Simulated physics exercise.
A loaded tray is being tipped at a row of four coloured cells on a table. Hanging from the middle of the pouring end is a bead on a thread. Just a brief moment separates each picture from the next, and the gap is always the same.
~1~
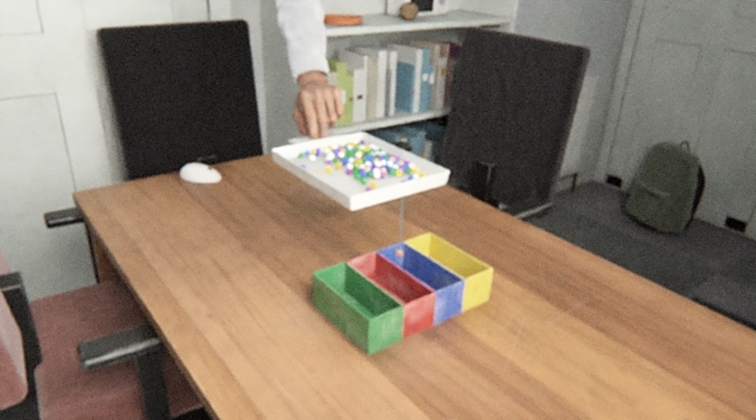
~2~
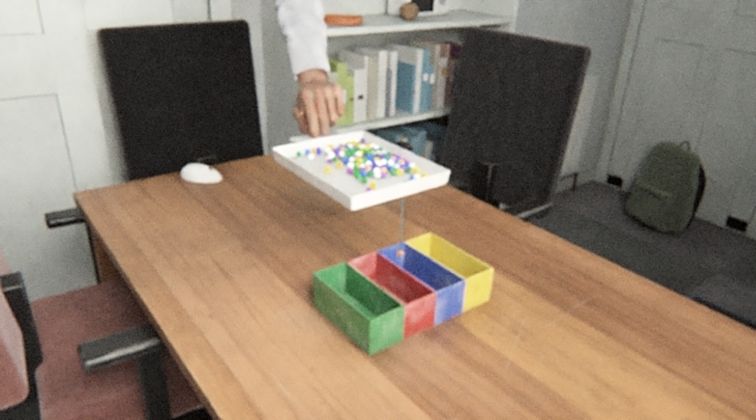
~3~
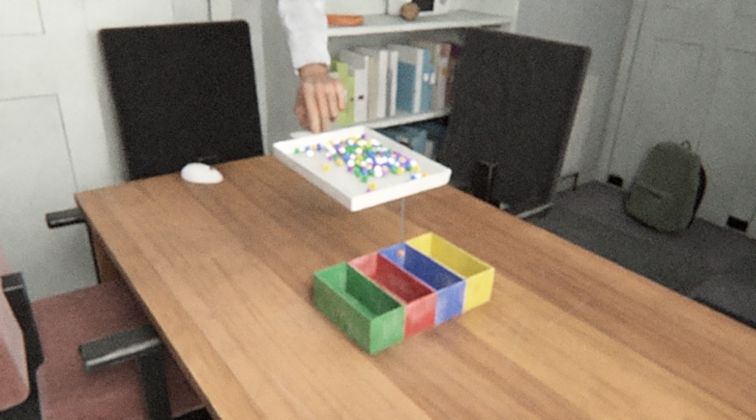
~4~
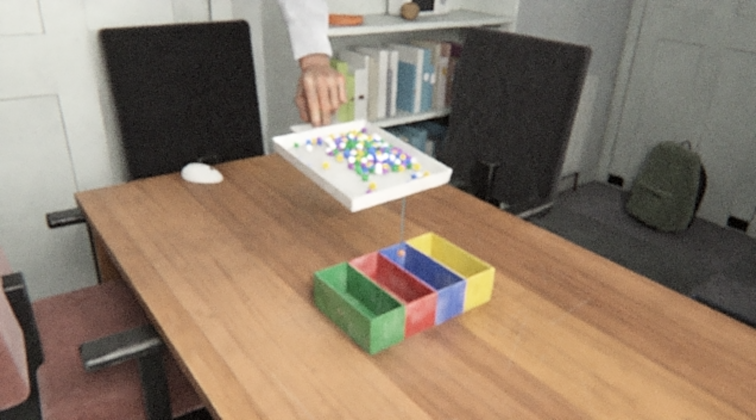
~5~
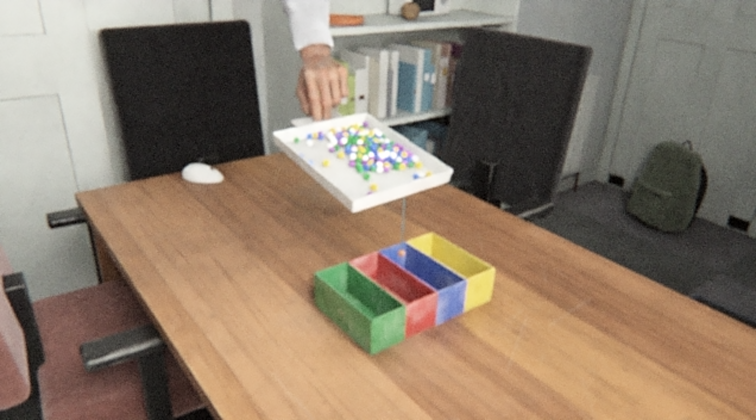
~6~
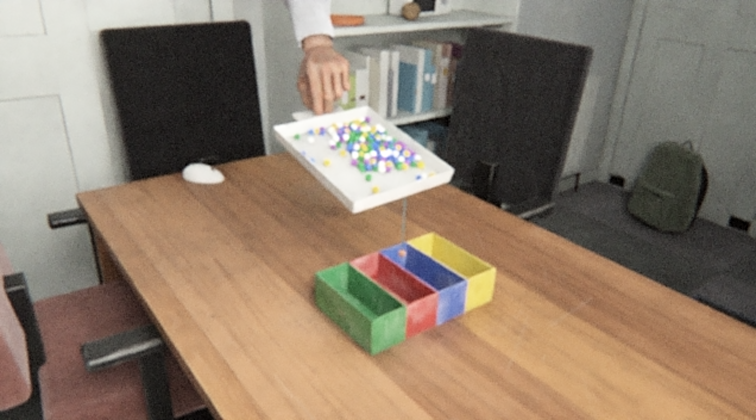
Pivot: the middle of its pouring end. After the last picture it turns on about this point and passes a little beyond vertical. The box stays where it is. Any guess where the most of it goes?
I'd say the green cell.
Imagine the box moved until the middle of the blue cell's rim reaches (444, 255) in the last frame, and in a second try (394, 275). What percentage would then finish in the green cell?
Around 40 and around 0 per cent, in that order.
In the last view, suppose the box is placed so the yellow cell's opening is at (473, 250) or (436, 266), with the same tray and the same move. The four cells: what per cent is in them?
It would be roughly 60 per cent in the first placement and roughly 100 per cent in the second.
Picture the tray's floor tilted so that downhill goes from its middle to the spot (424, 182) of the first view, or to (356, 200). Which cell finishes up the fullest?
Yellow, then green.
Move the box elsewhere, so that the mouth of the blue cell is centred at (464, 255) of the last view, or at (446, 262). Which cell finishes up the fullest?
First try: Green. Second try: Green.
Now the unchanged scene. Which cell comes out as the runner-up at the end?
Second place goes to the cell in red.
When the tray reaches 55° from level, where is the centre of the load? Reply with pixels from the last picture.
I'd mark it close to (390, 177).
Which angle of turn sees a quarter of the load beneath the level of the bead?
Roughly 95 degrees from level.
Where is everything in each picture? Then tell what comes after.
The first frame shows corners of the pouring end at (351, 196) and (446, 171), level; middle of the load at (363, 159), round plastic beads; bead on its thread at (399, 253); green cell at (386, 327); red cell at (419, 313); blue cell at (449, 299); yellow cell at (477, 287).
The second frame shows corners of the pouring end at (352, 196) and (447, 171), level; middle of the load at (370, 158).
The third frame shows corners of the pouring end at (353, 197) and (448, 170), tipped barely, lowest at the left corner; middle of the load at (370, 155), a small part on the move.
The fourth frame shows corners of the pouring end at (353, 198) and (449, 170), tipped a little, lowest at the left corner; middle of the load at (371, 151), a small part on the move.
The fifth frame shows corners of the pouring end at (354, 199) and (450, 169), tipped a little, lowest at the left corner; middle of the load at (373, 148), a small part on the move.
The sixth frame shows corners of the pouring end at (355, 200) and (451, 169), tipped a little, lowest at the left corner; middle of the load at (367, 144), most on the move; green cell at (389, 327); red cell at (422, 313); blue cell at (452, 299); yellow cell at (480, 287).
Soon, tray tipped steeply; nearly all on the tray; a stray few in the green cell.
A while on, tray tipped right over; about half on the tray; a small part in the red cell; a small part in the green cell; a small part in the blue cell; about a quarter falling or outside the box.
Towards the end, tray tipped past a quarter turn; about half in the green cell; about a third in the red cell; a small part in the blue cell; a stray few in the yellow cell; a stray few falling or outside the box.
Finally, tray tipped past a quarter turn; about half in the green cell; about a third in the red cell; a small part in the blue cell; a stray few in the yellow cell; a stray few outside the box.
